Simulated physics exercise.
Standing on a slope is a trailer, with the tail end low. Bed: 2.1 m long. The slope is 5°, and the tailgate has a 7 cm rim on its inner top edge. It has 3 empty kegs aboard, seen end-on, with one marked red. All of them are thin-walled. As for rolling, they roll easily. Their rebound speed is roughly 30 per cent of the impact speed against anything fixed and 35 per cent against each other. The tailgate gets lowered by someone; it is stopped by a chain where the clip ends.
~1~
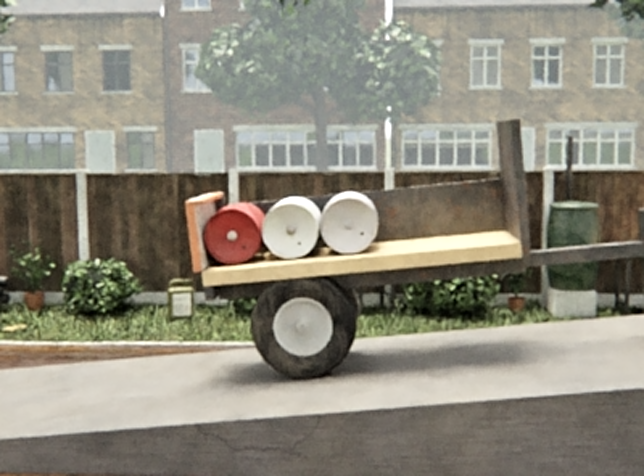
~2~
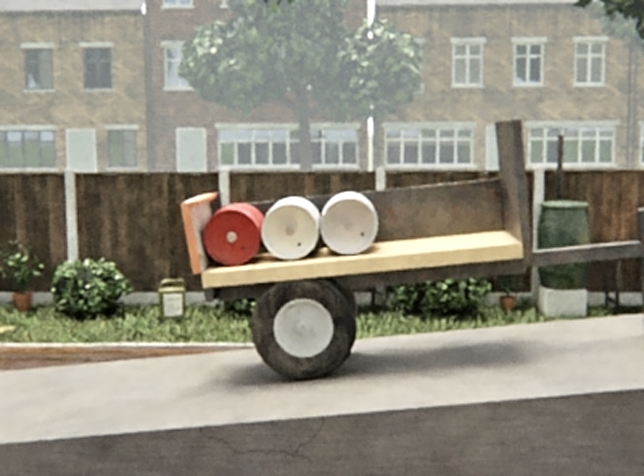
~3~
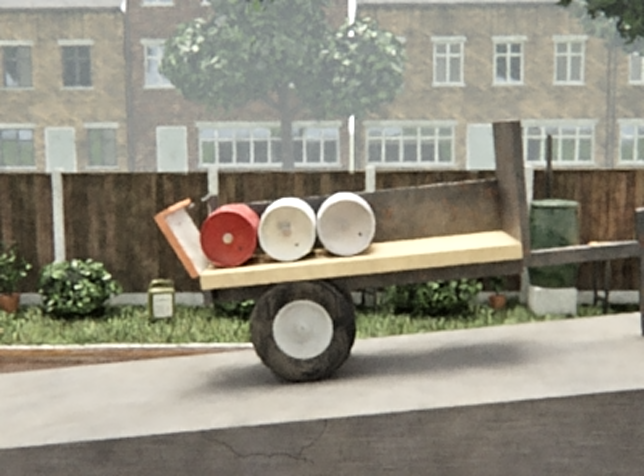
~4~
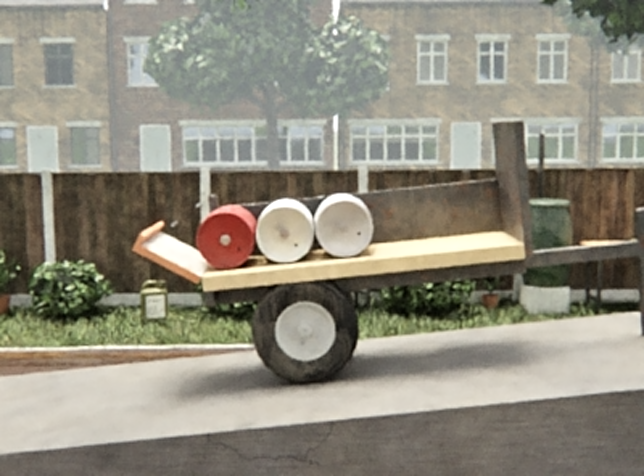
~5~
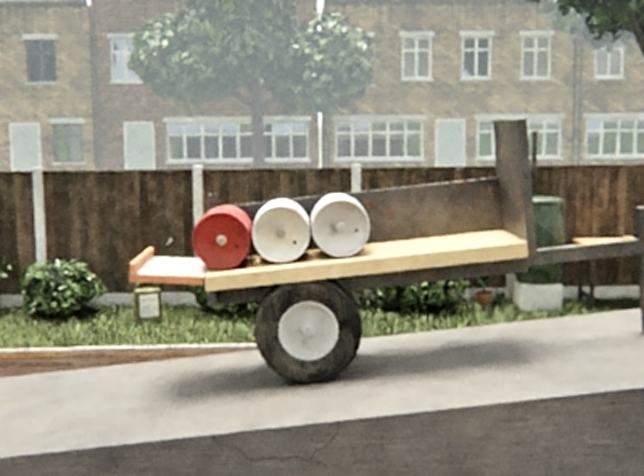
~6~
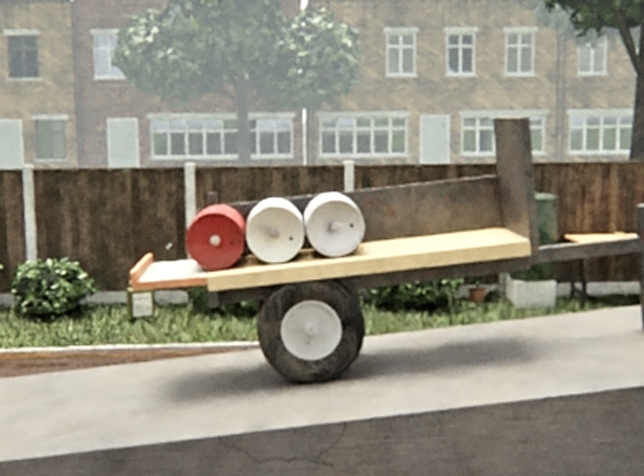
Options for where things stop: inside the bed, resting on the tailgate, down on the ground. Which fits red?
It comes to rest resting on the tailgate.
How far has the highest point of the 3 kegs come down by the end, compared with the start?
Some 5 centimetres.
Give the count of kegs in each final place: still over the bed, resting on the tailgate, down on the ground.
2, 1 and 0.
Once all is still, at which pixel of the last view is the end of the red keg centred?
Look near pixel (155, 242).
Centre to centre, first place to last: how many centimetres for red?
Red ends up 50 from where it began.
Then, 0.2 s past the sixth picture, red is on the gate, 5 cm past the hinge, rolling left; 0 gone off the back.
Then, 0.3 s past the sixth picture, red is on the gate, 5 cm past the hinge, rolling left; 0 gone off the back.
Then, 0.4 s past the sixth picture, red is on the gate, 10 cm past the hinge, rolling left; 0 gone off the back.
Then, 0.5 s past the sixth picture, red is on the gate, 15 cm past the hinge, rolling left; 0 gone off the back.
Finally (1.0 s after the last picture), red is on the gate, 30 cm past the hinge; 0 gone off the back.
